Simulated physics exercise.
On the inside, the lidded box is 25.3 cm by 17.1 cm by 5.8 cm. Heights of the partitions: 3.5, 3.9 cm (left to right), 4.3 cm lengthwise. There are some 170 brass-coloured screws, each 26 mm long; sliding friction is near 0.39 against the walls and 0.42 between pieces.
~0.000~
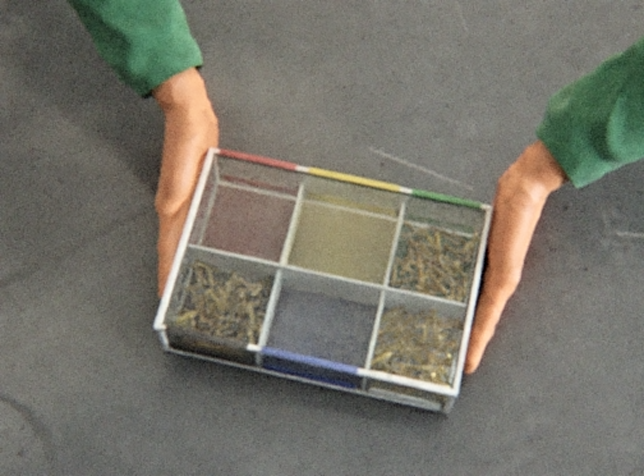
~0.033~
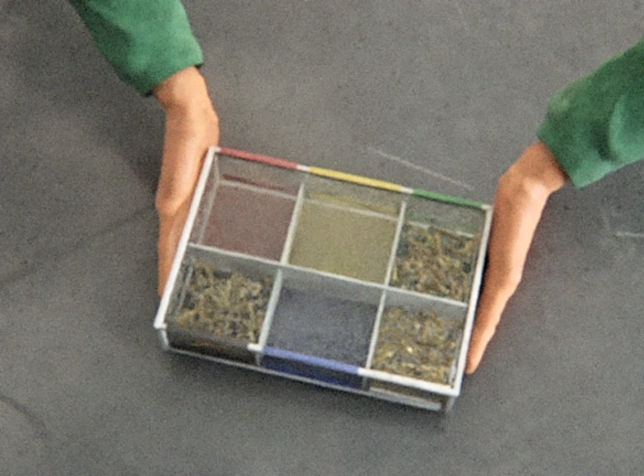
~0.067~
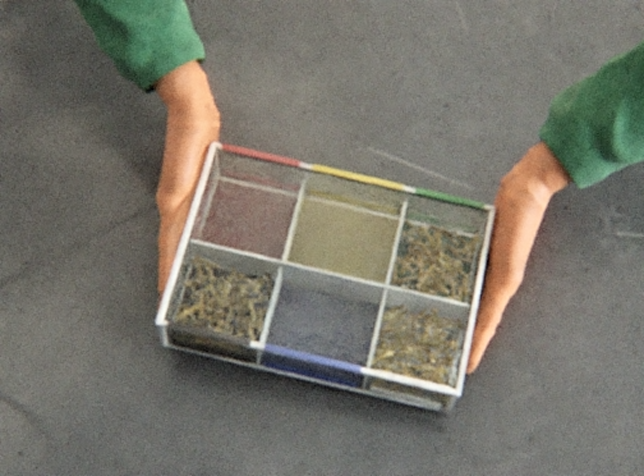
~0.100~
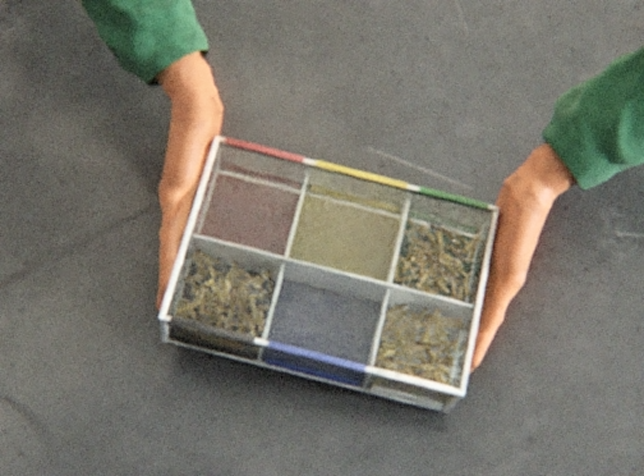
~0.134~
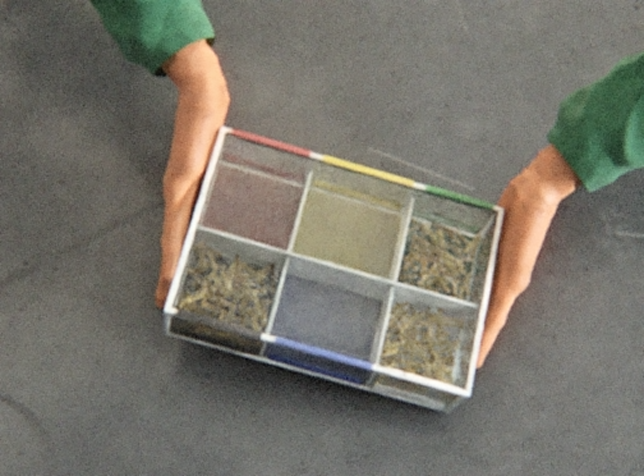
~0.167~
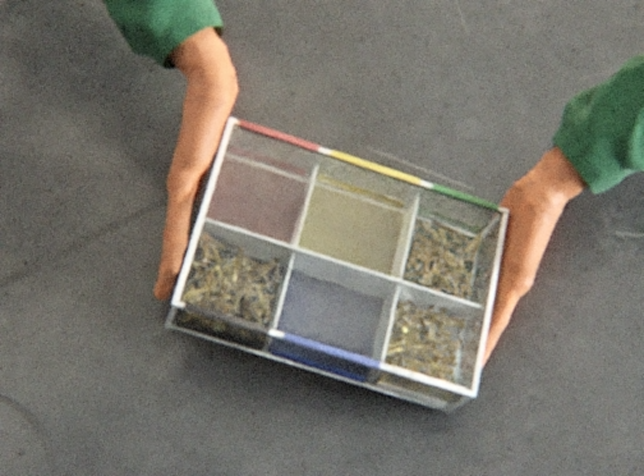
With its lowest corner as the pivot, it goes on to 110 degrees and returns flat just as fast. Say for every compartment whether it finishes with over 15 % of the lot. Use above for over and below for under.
Verdicts: Red below, blue below, green above, yellow below, white above, black below.
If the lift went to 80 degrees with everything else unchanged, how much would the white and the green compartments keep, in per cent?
White 40; green 30.
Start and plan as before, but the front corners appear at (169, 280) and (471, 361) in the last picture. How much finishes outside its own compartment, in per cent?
Around 15 per cent, it would seem.
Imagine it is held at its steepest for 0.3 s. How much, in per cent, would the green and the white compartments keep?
You'd end up with green at 35 per cent and white at 60 per cent.
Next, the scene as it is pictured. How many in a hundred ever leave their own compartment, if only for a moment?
Estimate: Near 30 %.
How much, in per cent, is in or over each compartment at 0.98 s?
In per cent: Red 0; blue 5; green 30; yellow 0; white 40; black 30.
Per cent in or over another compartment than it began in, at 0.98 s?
Around 10 in a hundred.
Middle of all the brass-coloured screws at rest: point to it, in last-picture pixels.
Centre at rest: Approx. (433, 333) px.
After 0.98 s, tilt 110 degrees; blue 5 %, green 30 %, white 40 %, black 30 %.
After 1.53 s, tilt 49 degrees; blue 10 %, green 30 %, white 55 %, black 5 %.
Then, at 2.13 s, tilt 0 degrees; blue 10 %, green 30 %, white 55 %, black 5 %.
By 2.6 s all is still; red 0 %, blue 10 %, green 30 %, yellow 0 %, white 55 %, black 5 %.
